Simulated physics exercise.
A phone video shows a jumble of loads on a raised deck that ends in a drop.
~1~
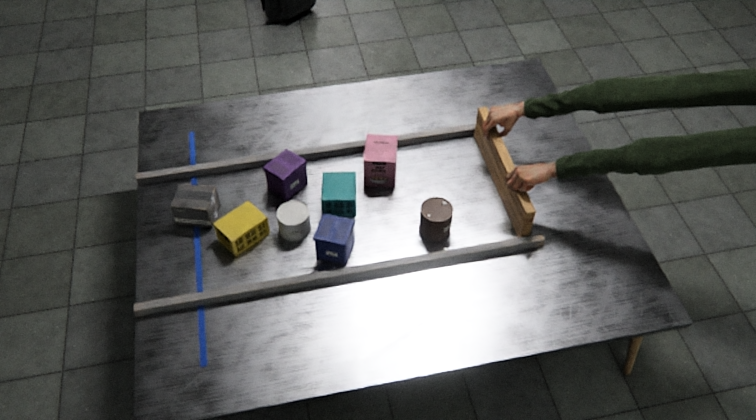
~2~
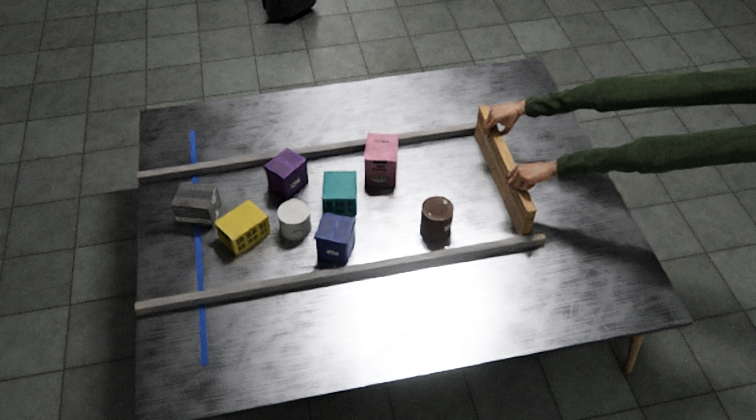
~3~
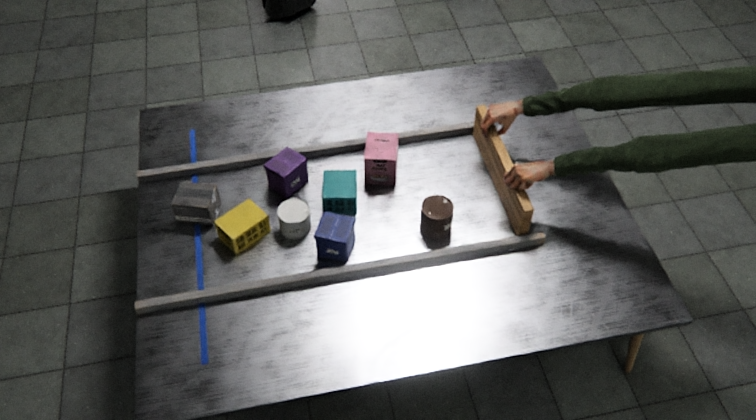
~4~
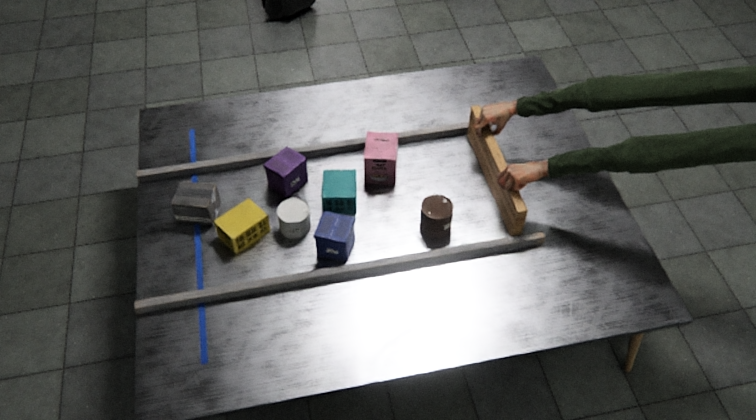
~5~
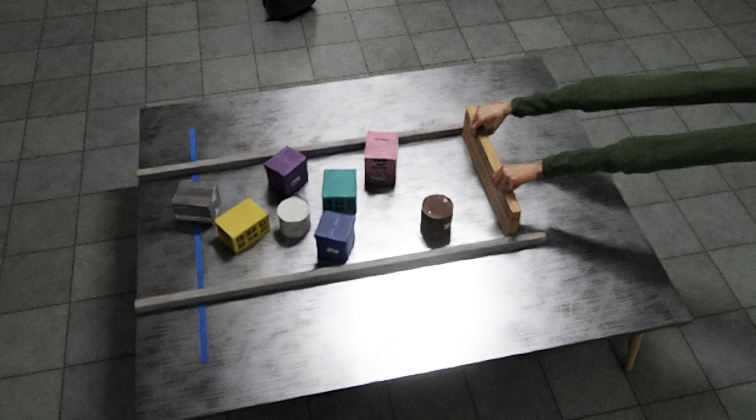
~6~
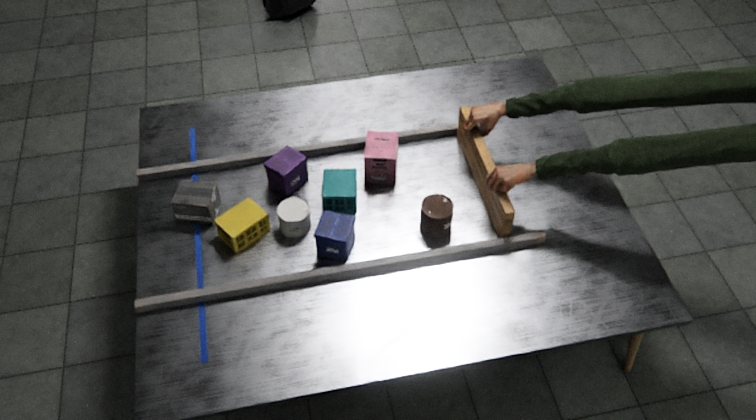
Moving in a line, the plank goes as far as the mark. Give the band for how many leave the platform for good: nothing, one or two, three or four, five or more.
Band: One or two.
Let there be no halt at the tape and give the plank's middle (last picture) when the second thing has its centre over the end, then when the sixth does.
It sits around (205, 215) and after that around (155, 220).
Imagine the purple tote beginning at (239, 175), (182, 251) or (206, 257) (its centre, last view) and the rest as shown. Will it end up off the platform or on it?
Results in order: Not lost; over the edge; over the edge.
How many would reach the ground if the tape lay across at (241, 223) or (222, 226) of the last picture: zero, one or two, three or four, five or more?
The falls would be no fall at all; none at all.
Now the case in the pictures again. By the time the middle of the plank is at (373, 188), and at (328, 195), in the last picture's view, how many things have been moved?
4, then 6.
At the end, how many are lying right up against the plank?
The count in contact is 3.
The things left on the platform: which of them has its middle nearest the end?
The purple tote is the one.
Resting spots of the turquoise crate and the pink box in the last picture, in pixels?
Turquoise crate at about (176, 220), pink box at about (176, 188).
Soon after, none off yet; grey box at rest near (197, 202); yellow crate at rest near (243, 225); purple tote at rest near (287, 172).
Then, none off yet; grey box at rest near (197, 202); yellow crate at rest near (242, 225); purple tote moved about its own width near (265, 175).
Further on, none off yet; grey box moved about its own width near (167, 207); yellow crate moved about its own width near (187, 228); purple tote moved well along near (193, 185).
At rest, the number that fall off is one or two; fallen, yellow crate and grey box.
